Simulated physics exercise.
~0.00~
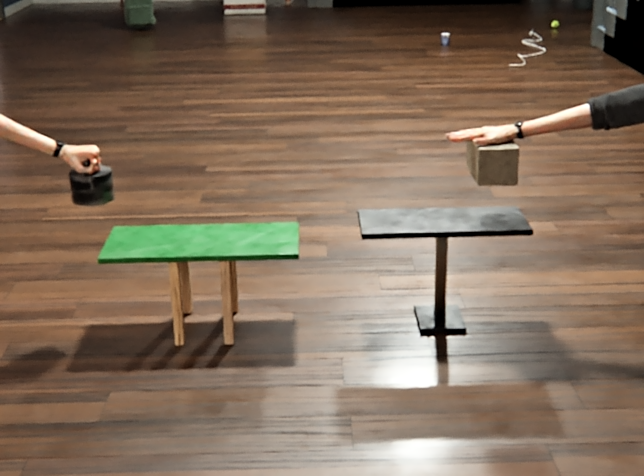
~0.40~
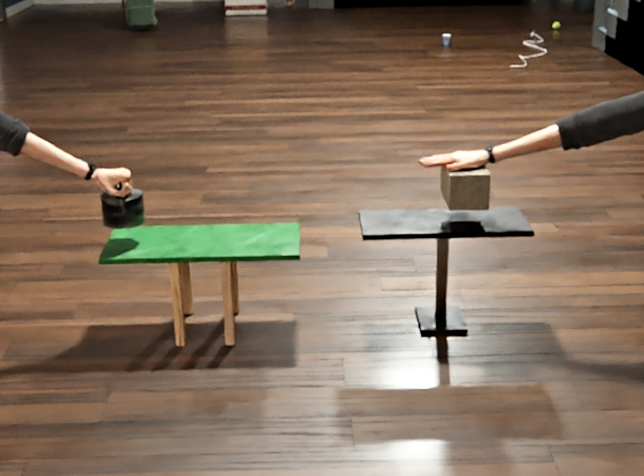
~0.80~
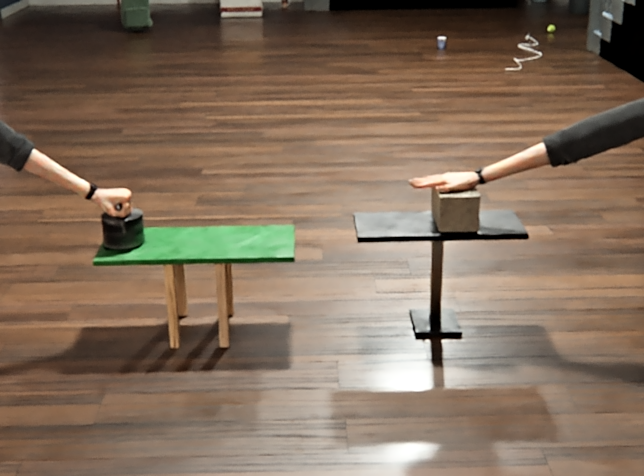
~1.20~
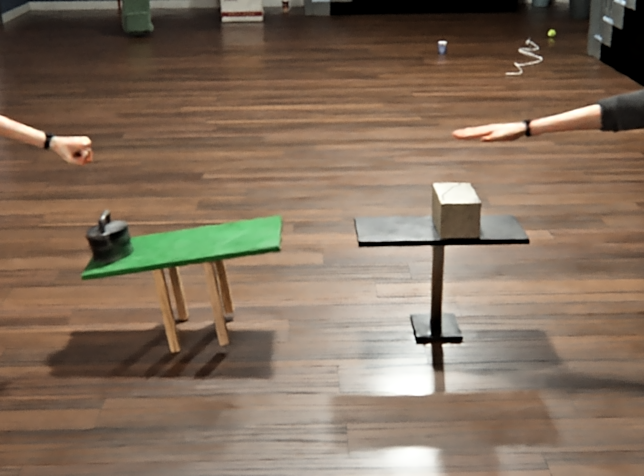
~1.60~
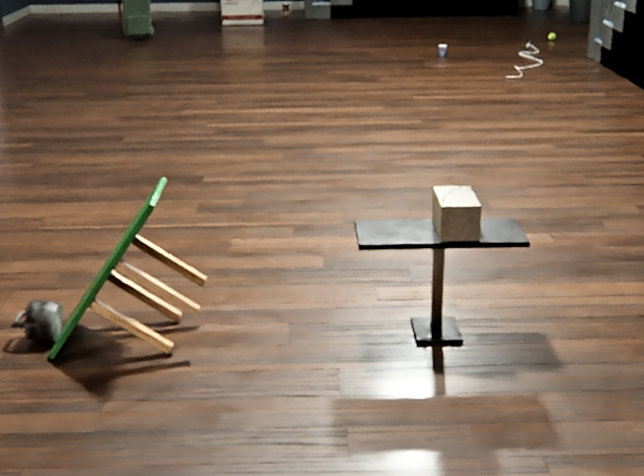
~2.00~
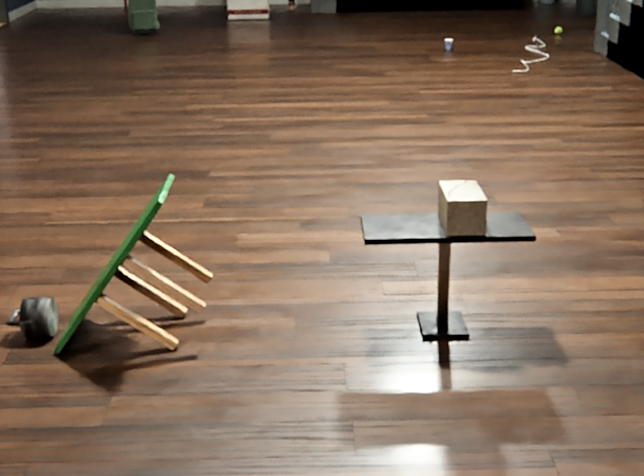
On a dark wooden floor in a large room, seen from the front by a slightly swaying camera, a green table with thin wooden legs stands at left and a black pedestal table at right. A hand from each side lowers a dark, handled object toward the green table's left end and a pale block toward the black top, right of its middle. Both are set down and the hands draw back. The green table tilts left and tips onto its edge, and the dark object drops to the floor beside it. The black table stays upright, the block still on top.
